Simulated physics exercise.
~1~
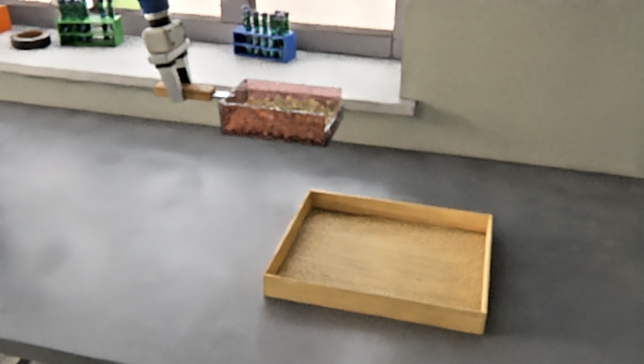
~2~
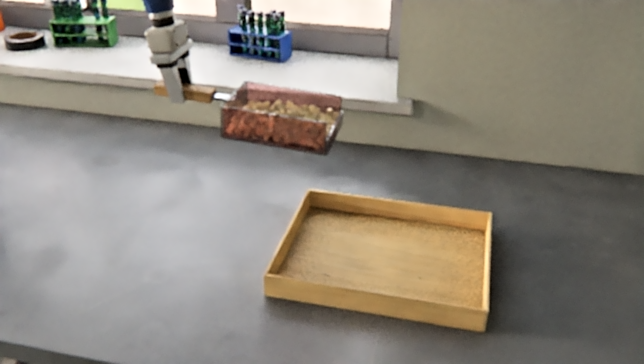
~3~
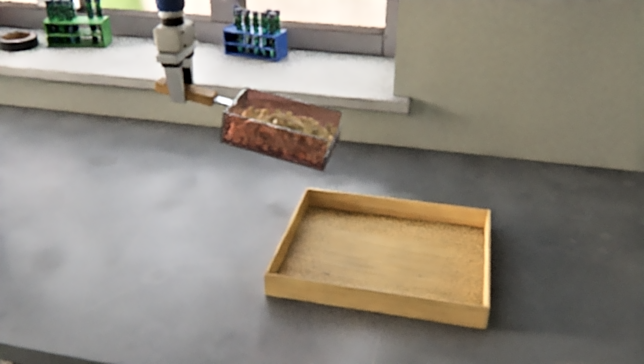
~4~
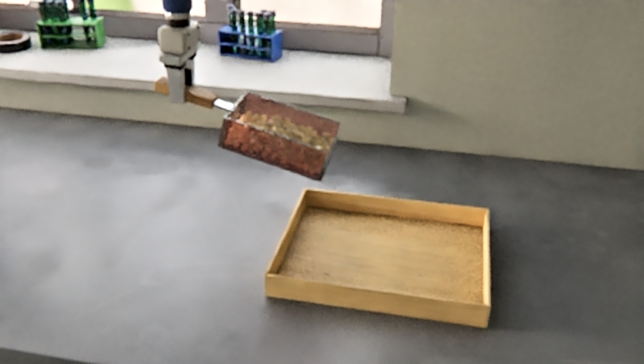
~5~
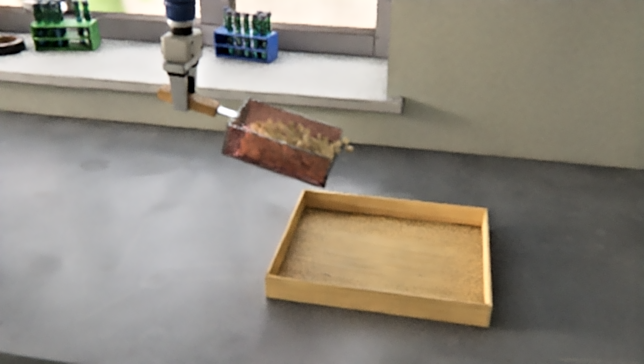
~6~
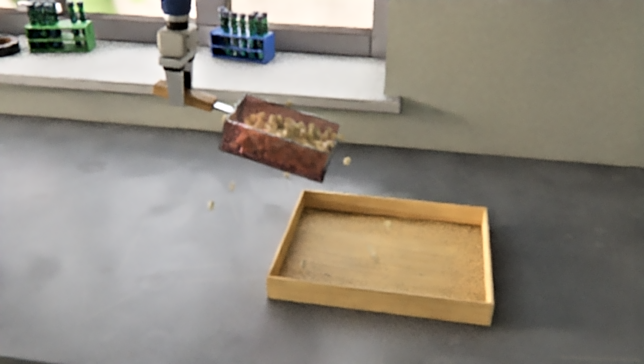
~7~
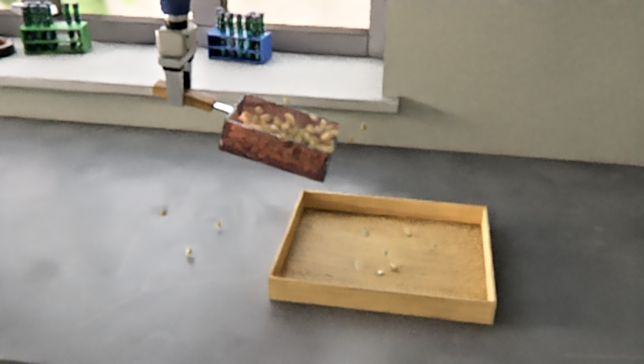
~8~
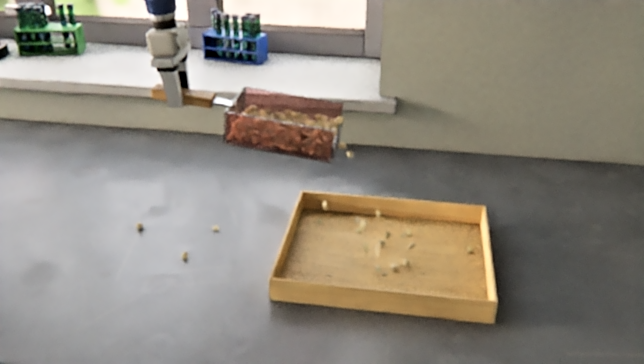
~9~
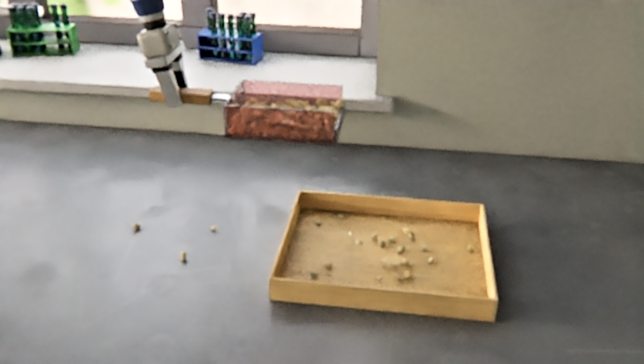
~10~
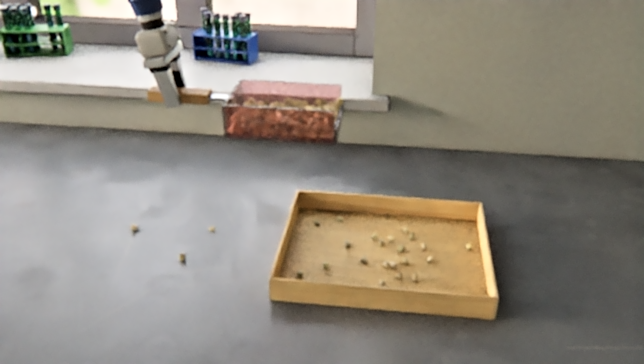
Robot arm lowering and tipping a reddish clear-sided box, scattering some beans into a wooden tray and onto the table, then levelling it.
